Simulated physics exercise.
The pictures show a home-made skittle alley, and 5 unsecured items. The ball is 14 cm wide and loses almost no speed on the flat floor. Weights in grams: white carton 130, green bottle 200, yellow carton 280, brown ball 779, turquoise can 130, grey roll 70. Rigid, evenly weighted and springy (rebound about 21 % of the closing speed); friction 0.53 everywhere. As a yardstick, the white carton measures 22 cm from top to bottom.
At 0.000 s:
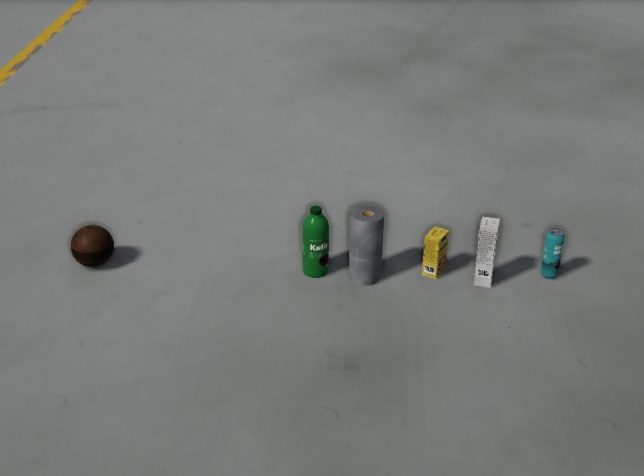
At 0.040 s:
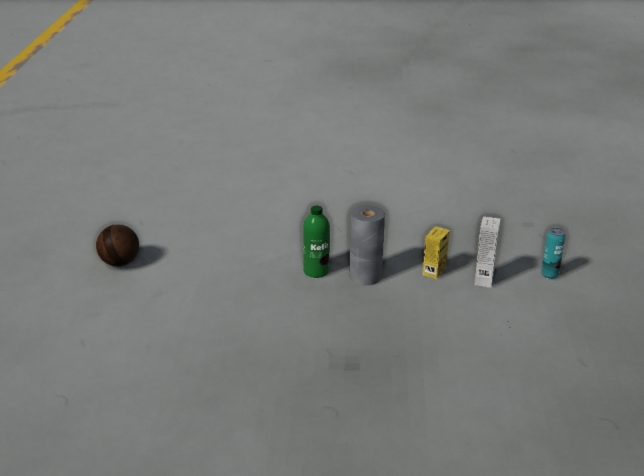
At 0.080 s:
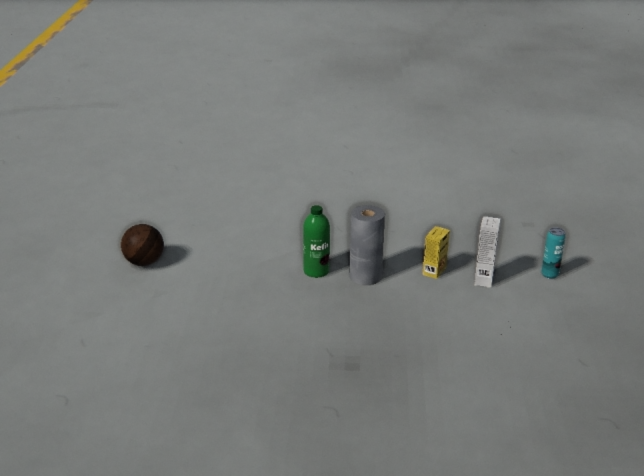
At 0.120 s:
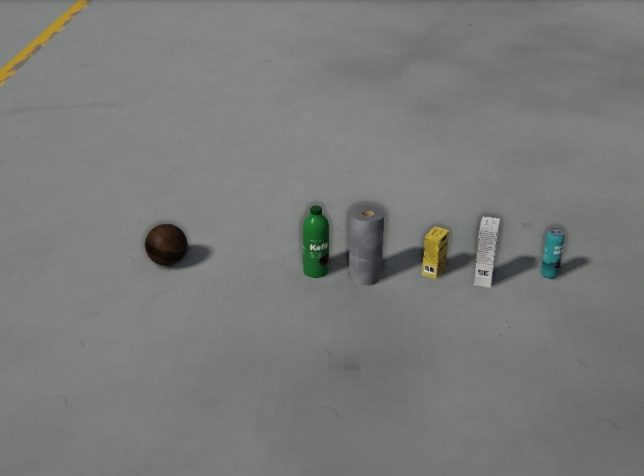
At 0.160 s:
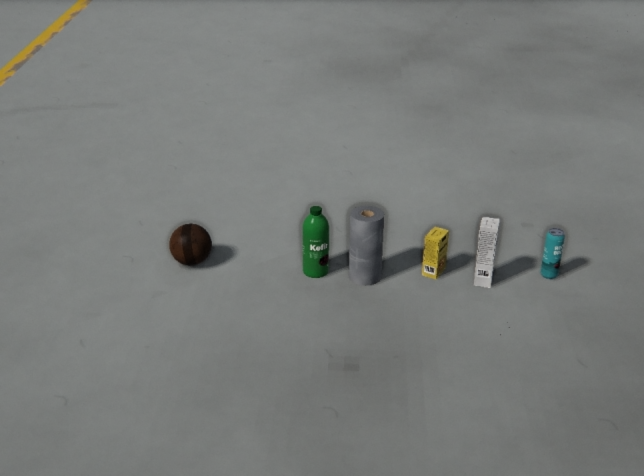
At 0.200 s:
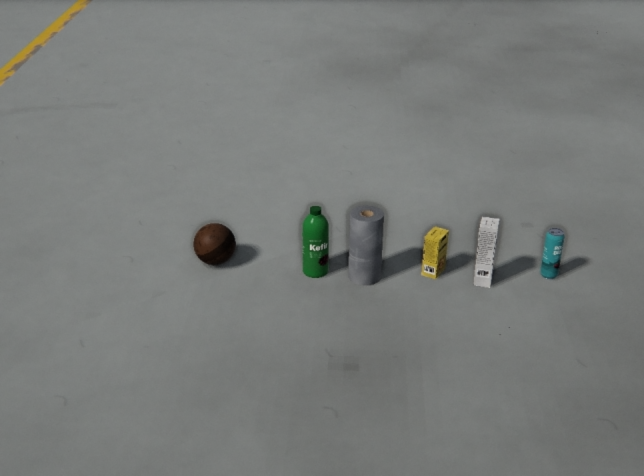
In this clip, a brown ball rolls steadily rightward across a grey floor, closing part of the gap to a motionless row made up of a green bottle, grey roll, yellow carton, white carton and turquoise can.
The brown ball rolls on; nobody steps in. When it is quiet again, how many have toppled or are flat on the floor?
Things lost: Exactly two.
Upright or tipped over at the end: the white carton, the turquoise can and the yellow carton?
The white carton is still upright; the turquoise can is still upright; the yellow carton is still upright.
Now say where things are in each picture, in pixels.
In the first frame, 0 cm rolled; brown ball (92, 246); white carton (487, 252); green bottle (316, 240).
In the second frame, 8 cm rolled; brown ball (118, 246); grey roll (367, 246).
In the third frame, 16 cm rolled; brown ball (143, 245); turquoise can (554, 254).
In the fourth frame, 24 cm rolled; brown ball (166, 245); yellow carton (436, 253).
In the fifth frame, 31 cm rolled; brown ball (191, 245); grey roll (366, 246).
In the sixth frame, 39 cm rolled; brown ball (215, 244); white carton (486, 253); green bottle (316, 241).
By 0.60 s, 105 cm rolled; brown ball near (414, 230); green bottle tilted 45° near (371, 259); grey roll tilted 31°.
By 1.30 s, green bottle on its side near (376, 297); grey roll tilted 33°.
By 2.00 s, green bottle on its side near (368, 306); grey roll on its side.
By 2.90 s, green bottle on its side near (364, 311); grey roll on its side.
When it is over (3.5 s), lying over on the floor, green bottle and grey roll; the other 3 within 8 cm of the start. End places, in pixels of the last picture, white carton near (486, 253), green bottle near (363, 312).
